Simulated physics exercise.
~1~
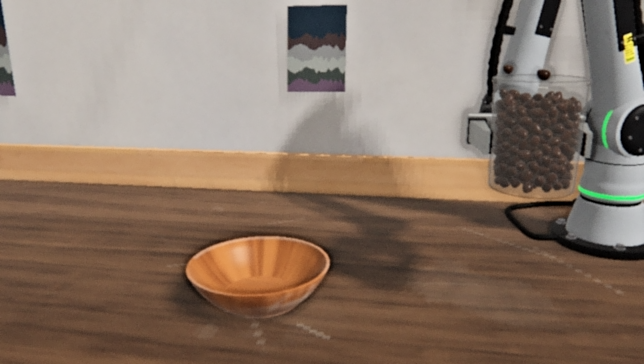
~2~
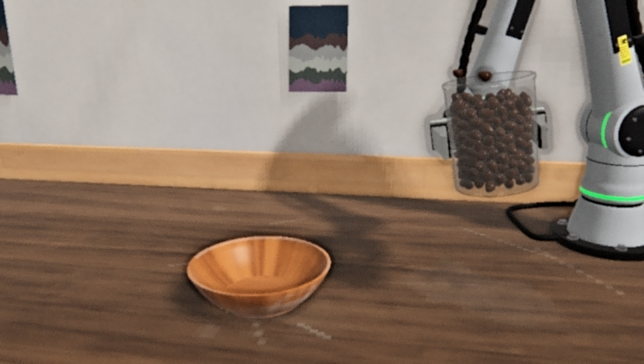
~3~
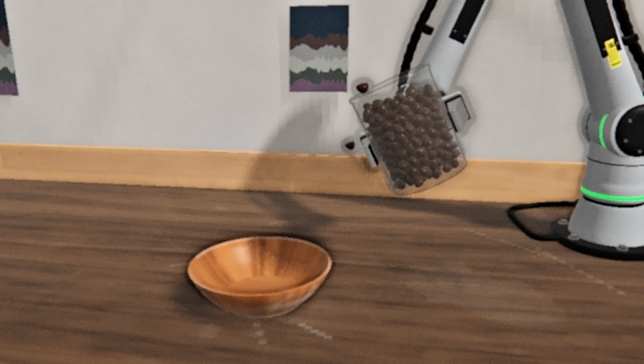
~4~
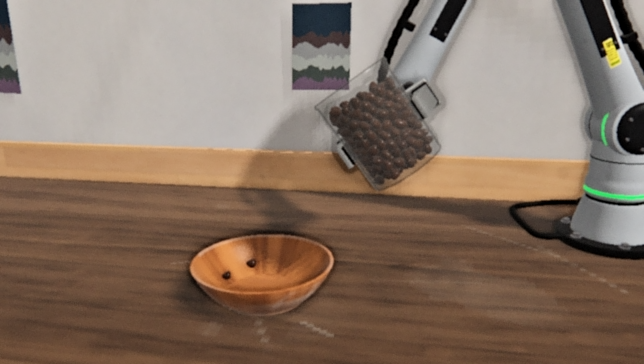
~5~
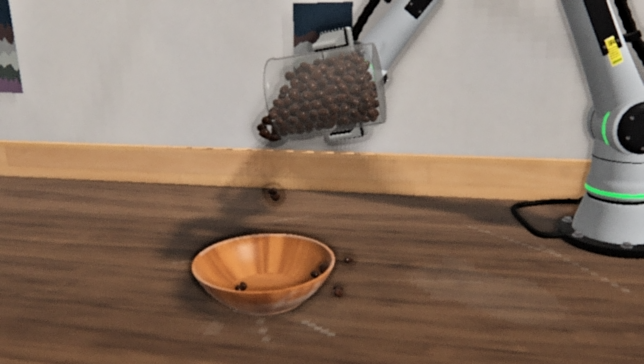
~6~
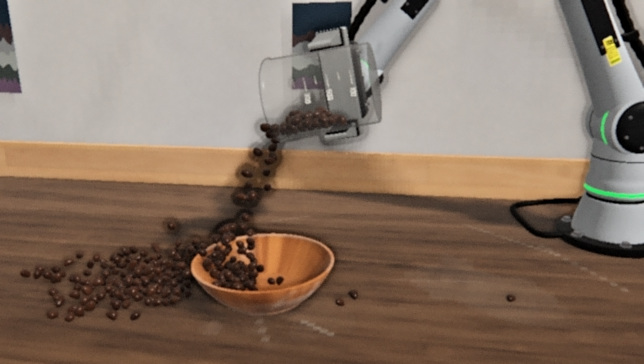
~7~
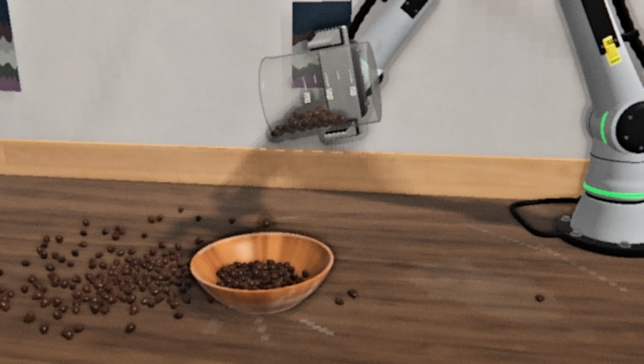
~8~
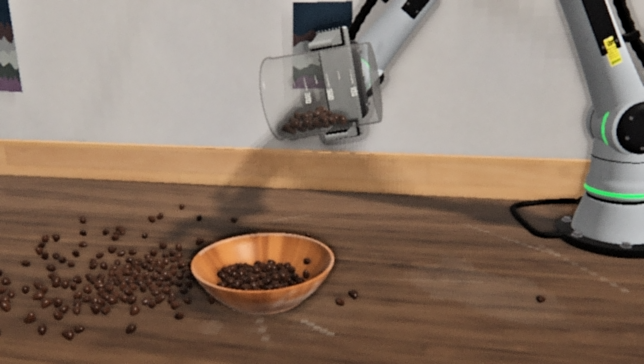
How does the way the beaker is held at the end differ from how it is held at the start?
At the start the robot arm holds the beaker upright, while at the end the beaker is tipped over on its side above the bowl.
